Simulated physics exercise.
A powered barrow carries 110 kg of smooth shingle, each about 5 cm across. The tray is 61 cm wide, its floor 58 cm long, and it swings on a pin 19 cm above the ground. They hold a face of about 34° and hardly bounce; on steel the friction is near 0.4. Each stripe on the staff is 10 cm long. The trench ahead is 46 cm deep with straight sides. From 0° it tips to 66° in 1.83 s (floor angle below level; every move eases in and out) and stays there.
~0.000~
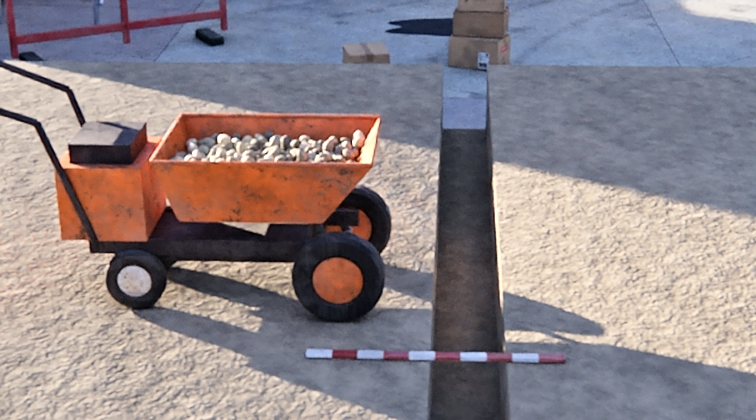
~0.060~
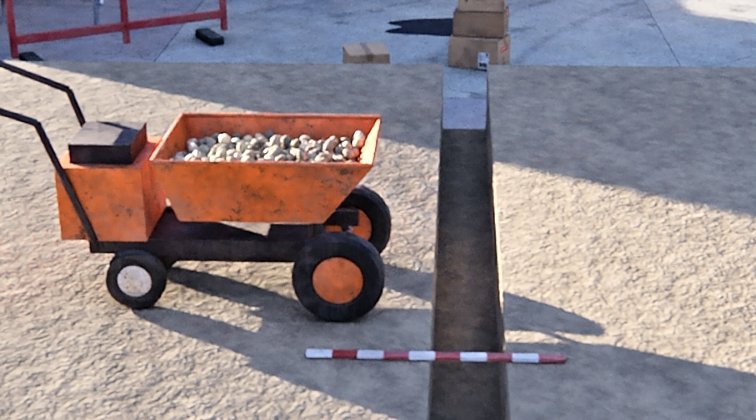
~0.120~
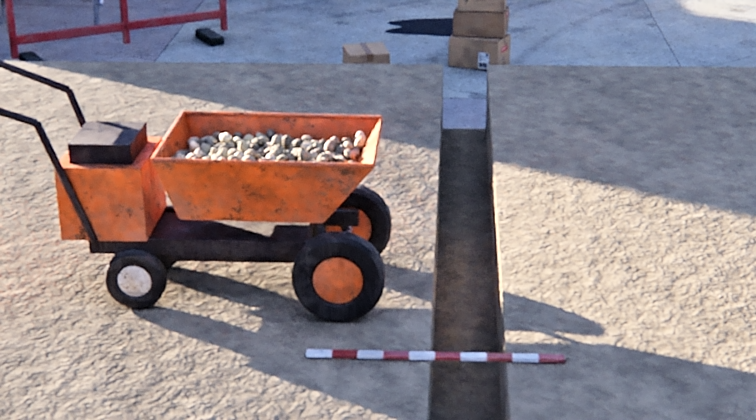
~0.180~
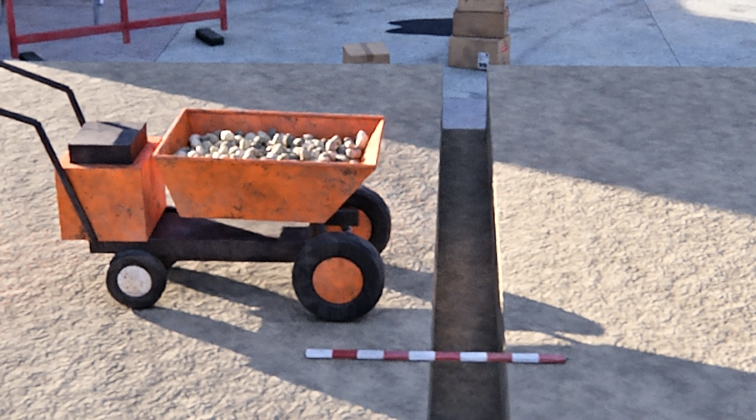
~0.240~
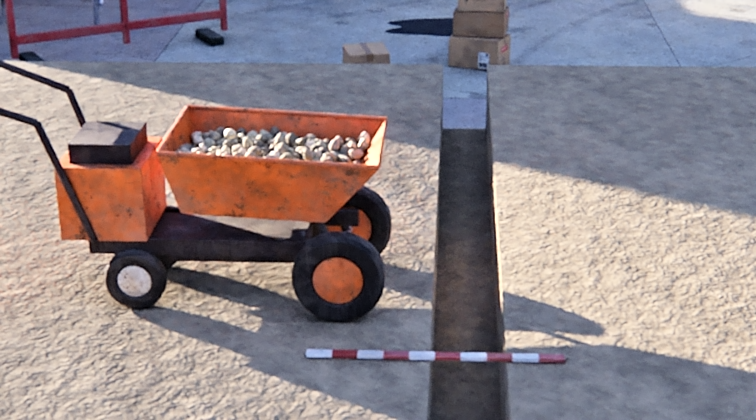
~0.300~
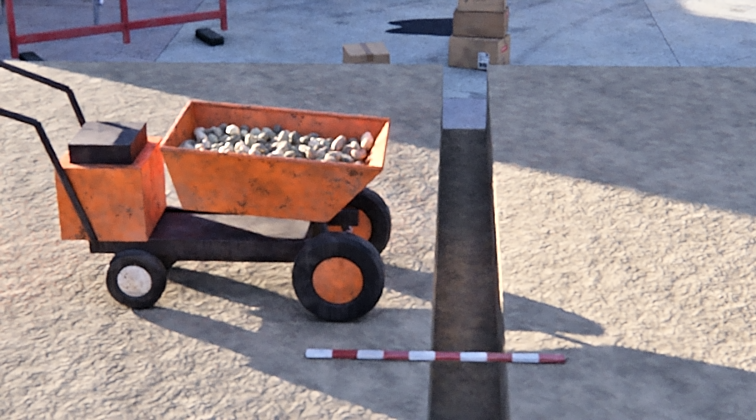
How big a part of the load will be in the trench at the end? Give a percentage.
About 52 per cent.
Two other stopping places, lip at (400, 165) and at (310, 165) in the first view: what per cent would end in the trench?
First some 30, then 100 per cent.
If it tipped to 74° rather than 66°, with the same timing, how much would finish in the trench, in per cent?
In that case some 45 per cent.
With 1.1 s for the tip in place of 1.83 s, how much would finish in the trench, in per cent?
It would be near 45 per cent.
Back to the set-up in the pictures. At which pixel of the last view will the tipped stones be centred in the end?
Near (496, 358).
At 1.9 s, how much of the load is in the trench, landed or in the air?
About 20 per cent by then.
After 1.4 s the floor is at 56°; 99 % in the tray, 1 % in the trench; the foremost stones are at (473, 232).
After 1.9 s the floor is at 66°; 47 % in the tray, 19 % in the trench, 34 % past the trench; the foremost stones are at (617, 293).
After 2.3 s the floor is at 66°; 22 % in the tray, 29 % in the trench, 49 % past the trench; the foremost stones are at (704, 303).
After 4.2 s the floor is at 66°; 0 % in the tray, 52 % in the trench, 48 % past the trench; the foremost stones are at (747, 305).
